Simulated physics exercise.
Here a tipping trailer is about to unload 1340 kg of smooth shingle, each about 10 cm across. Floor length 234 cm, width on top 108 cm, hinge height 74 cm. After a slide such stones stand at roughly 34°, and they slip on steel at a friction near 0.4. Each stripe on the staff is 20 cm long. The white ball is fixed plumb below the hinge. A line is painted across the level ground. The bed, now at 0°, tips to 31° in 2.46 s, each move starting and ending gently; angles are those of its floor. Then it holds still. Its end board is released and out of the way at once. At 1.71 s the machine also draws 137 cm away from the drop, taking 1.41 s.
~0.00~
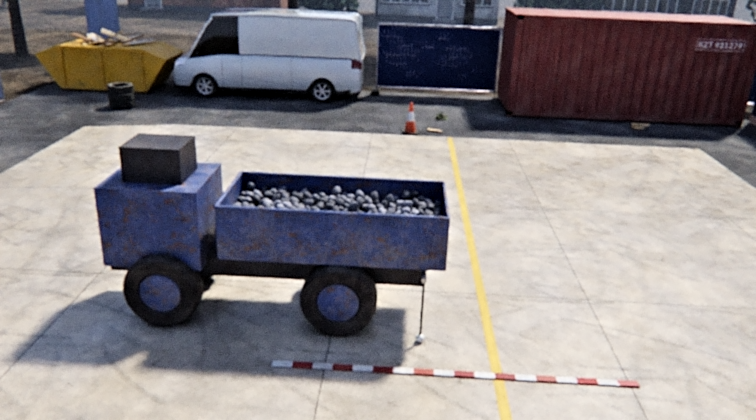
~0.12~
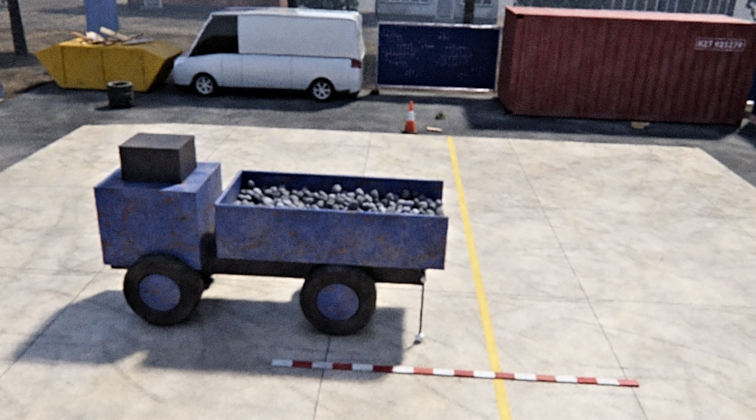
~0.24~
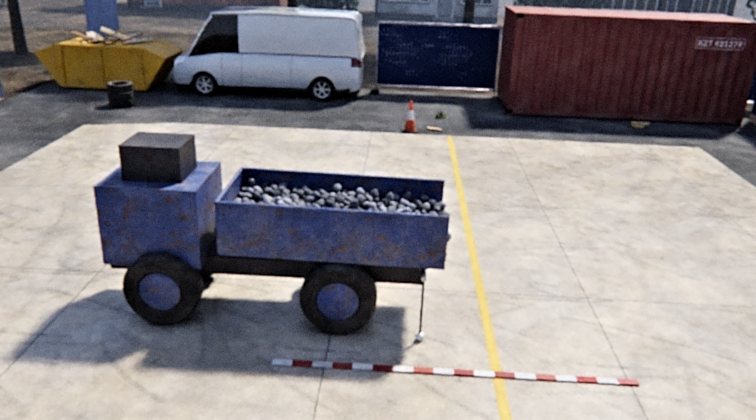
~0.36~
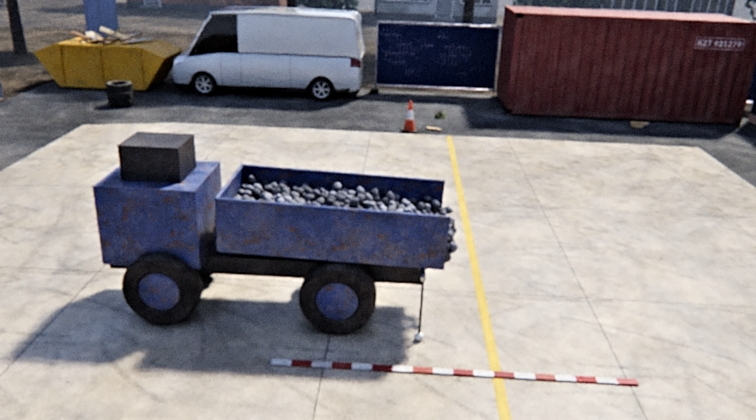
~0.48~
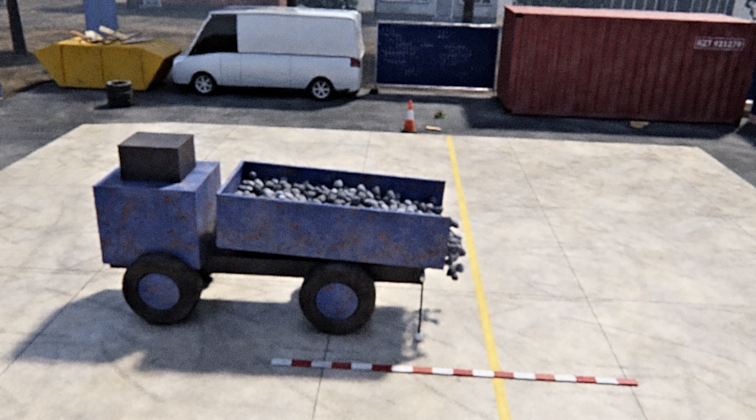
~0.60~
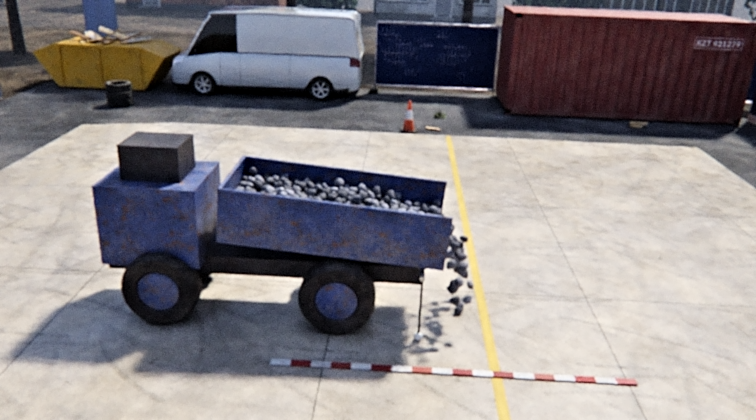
A blue, rust-marked tipping truck loaded with grey stones stands side-on on a pale concrete yard, seen from a raised, still viewpoint. Behind it are a yellow skip, a white van, a dark blue panel, an orange cone and a red container, with a yellow line and a red-and-white staff on the ground. The bed tilts slightly, its front rising, and stones tumble off its right end.
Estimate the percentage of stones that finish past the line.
Roughly 25 per cent ends past the line.
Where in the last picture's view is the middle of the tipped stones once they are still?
Near (445, 305).
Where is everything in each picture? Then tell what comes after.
Lip at (445, 270), floor tilted 0°, highest stones at (347, 196), in the first picture.
The bed is at 0°, its lip at (445, 269); the top of the load is at (333, 195); the stones move at 0.1 m/s on average, in the second picture.
The bed is at 1°, its lip at (445, 269); the top of the load is at (306, 193); 1 % has left, in the third picture.
The bed is at 2°, its lip at (444, 269); the top of the load is at (291, 190); 2 % has left, in the fourth picture.
The bed is at 3°, its lip at (444, 269); the top of the load is at (285, 186); 3 % has left, in the fifth picture.
Lip at (444, 270), floor tilted 5°, highest stones at (265, 182); 5 % has left, in the sixth picture.
After 1.8 s the floor is at 26°; 76 % in the bed, 19 % short of the line, 5 % past the line; the foremost stones are at (536, 308).
After 2.6 s the floor is at 31°; 18 % in the bed, 60 % short of the line, 22 % past the line; the foremost stones are at (561, 303).
After 3.6 s the floor is at 31°; 0 % in the bed, 74 % short of the line, 26 % past the line; the foremost stones are at (575, 303).
After 6.6 s the floor is at 31°; 0 % in the bed, 74 % short of the line, 26 % past the line; the foremost stones are at (575, 303).
